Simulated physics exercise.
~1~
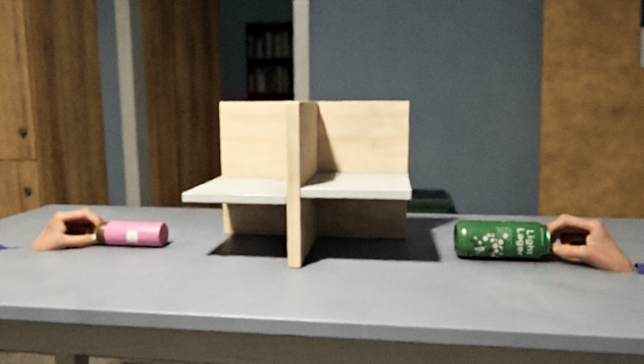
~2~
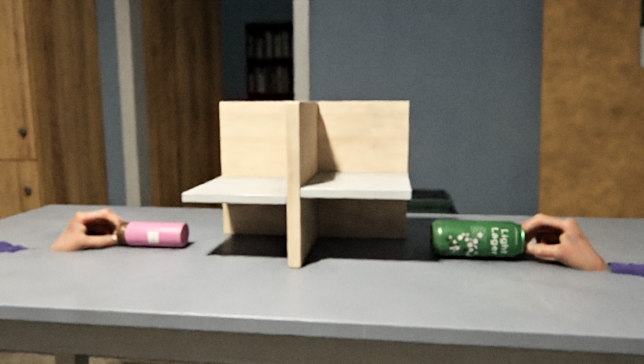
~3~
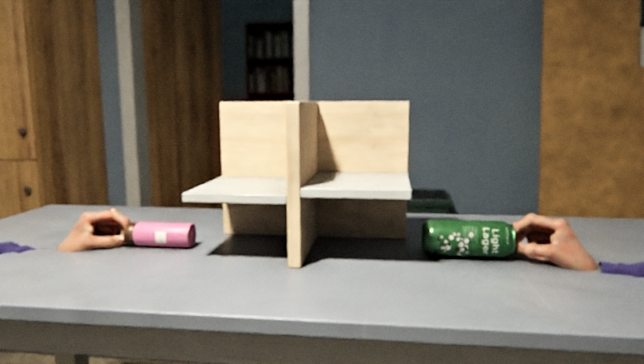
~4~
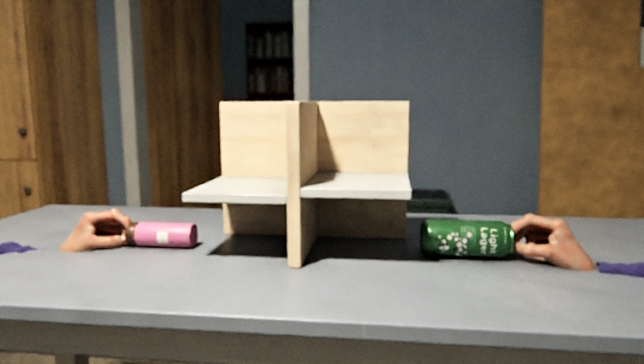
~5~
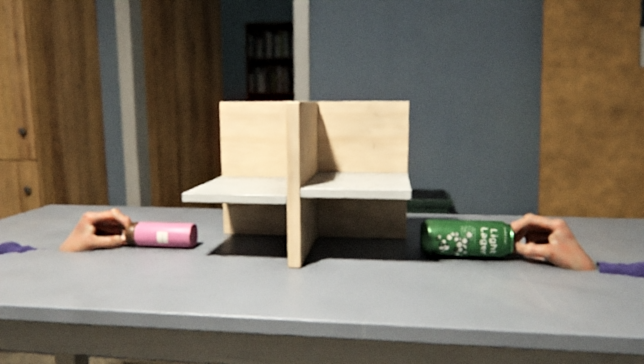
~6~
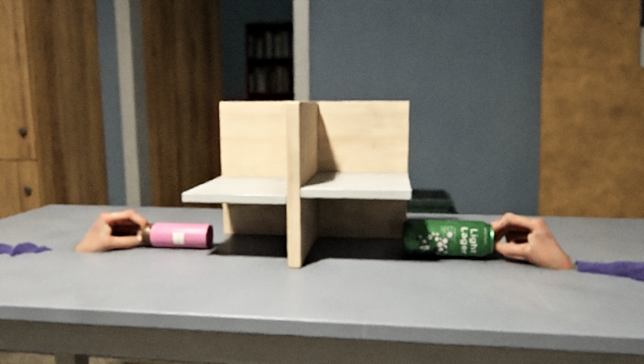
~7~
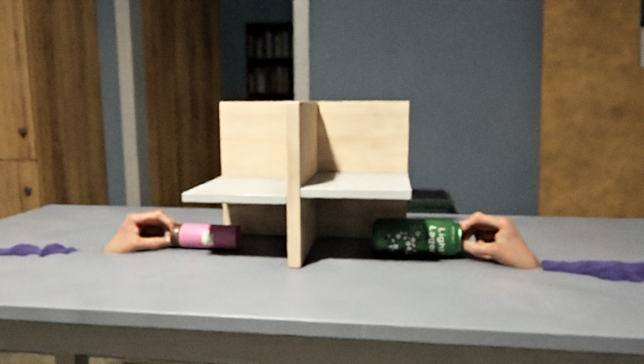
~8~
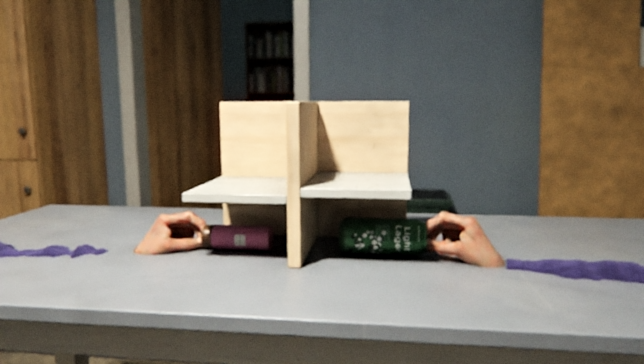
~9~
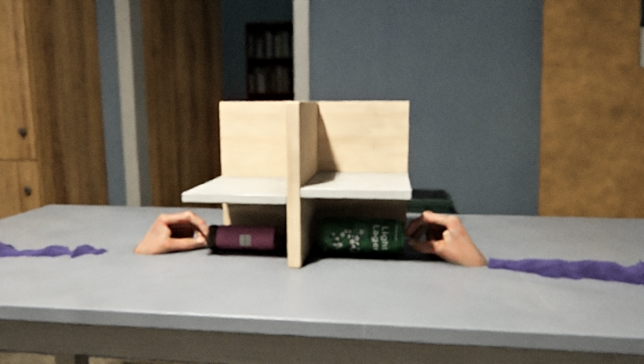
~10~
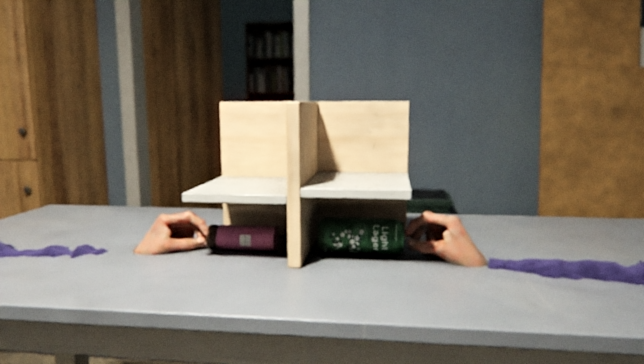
The footage shows two hands at a two-sided shelf on a table, pushing a pink shaker rightward and a green can leftward, both on their sides. After a brief pause, they continue inward until both objects rest beneath the shelf, on either side of its central upright.
